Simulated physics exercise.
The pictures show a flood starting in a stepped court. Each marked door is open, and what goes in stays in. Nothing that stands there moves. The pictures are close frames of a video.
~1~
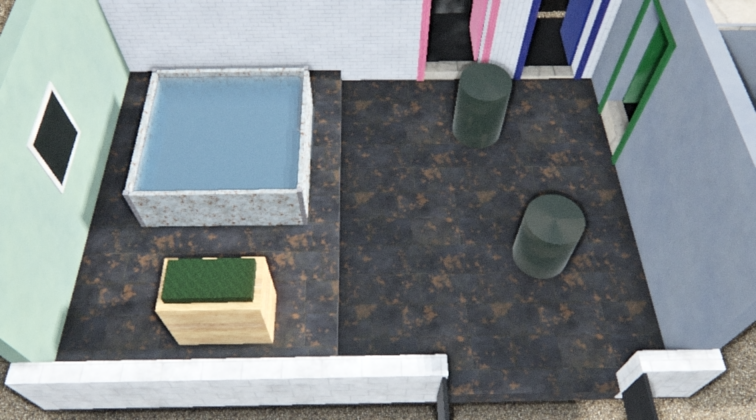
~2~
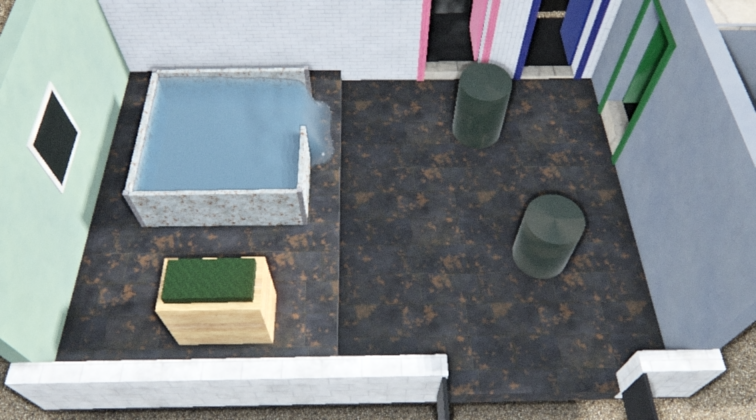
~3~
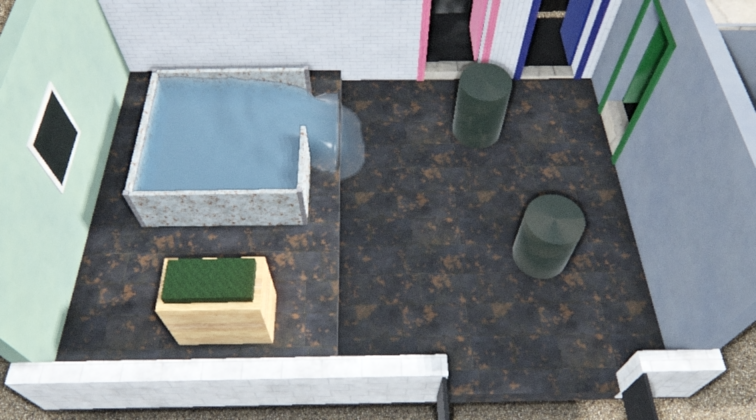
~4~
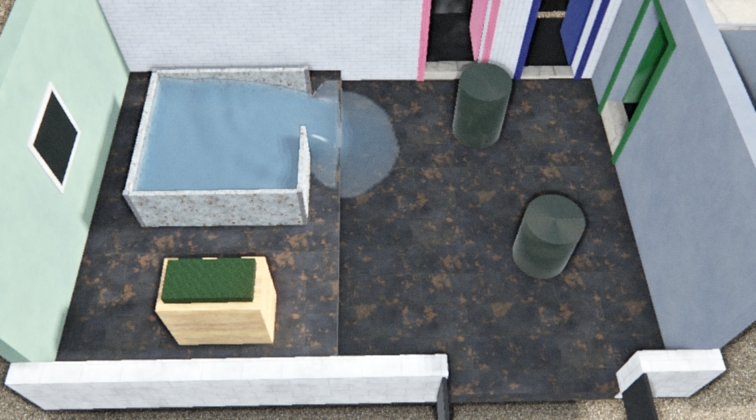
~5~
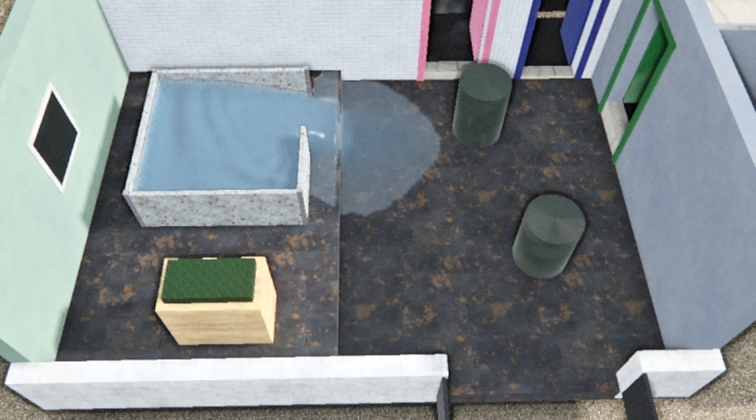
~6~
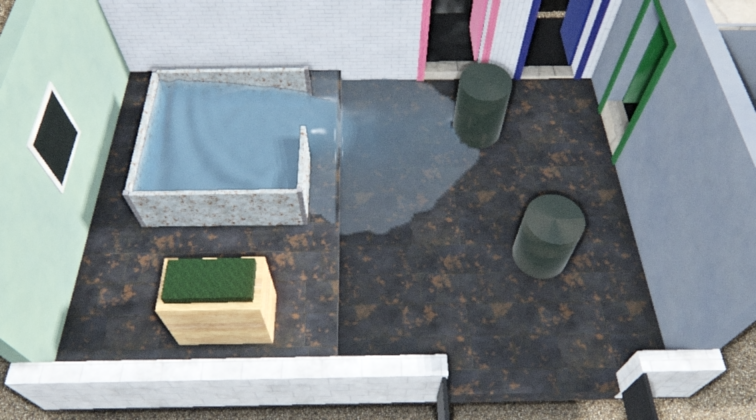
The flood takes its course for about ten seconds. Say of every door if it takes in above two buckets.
One by one: The blue door floods; the pink door floods; the green door holds within the limit.
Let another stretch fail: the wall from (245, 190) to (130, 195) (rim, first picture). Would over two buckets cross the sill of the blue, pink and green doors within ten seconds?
In short: Blue door is over; pink door takes less; green door stays under.
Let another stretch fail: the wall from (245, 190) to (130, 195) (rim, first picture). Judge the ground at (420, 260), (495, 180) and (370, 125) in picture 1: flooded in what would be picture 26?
In that order: Flooded, flooded, free of water.
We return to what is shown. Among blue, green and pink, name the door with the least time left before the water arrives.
It is the one in pink.
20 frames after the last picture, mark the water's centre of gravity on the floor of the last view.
At about (392, 174).
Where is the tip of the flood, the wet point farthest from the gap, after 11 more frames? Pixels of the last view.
Close to (652, 305).
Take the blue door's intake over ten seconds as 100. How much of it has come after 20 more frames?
Near 15 in a hundred.
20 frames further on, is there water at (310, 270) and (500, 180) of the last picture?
As listed: Not flooded, wet.
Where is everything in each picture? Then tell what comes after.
In the first picture, still water in the water tank at (224, 131).
In the second picture, the front is at (319, 106), out from the gap at (306, 121).
In the third picture, the front is at (358, 163), out from the gap at (306, 123).
In the fourth picture, the front is at (393, 157), out from the gap at (306, 124).
In the fifth picture, water pours out at (306, 124) and has run to (434, 138).
In the sixth picture, water pours out at (306, 123) and has run to (471, 159).
A moment on, water covers 30 % of the floor; the blue door wet at the sill, nothing in, the pink door wet at the sill, nothing in, the green door not reached.
Next, water covers 40 % of the floor; the blue door under two buckets in, the pink door under two buckets in, the green door wet at the sill, nothing in.
Then, water covers 50 % of the floor; the blue door over two buckets in, the pink door over two buckets in, the green door wet at the sill, nothing in.
Later, water covers 60 % of the floor; the blue door far over two buckets in, the pink door over two buckets in, the green door wet at the sill, nothing in.
In the end, water covers 65 % of the floor; the blue door far over two buckets in, the pink door over two buckets in, the green door wet at the sill, nothing in.
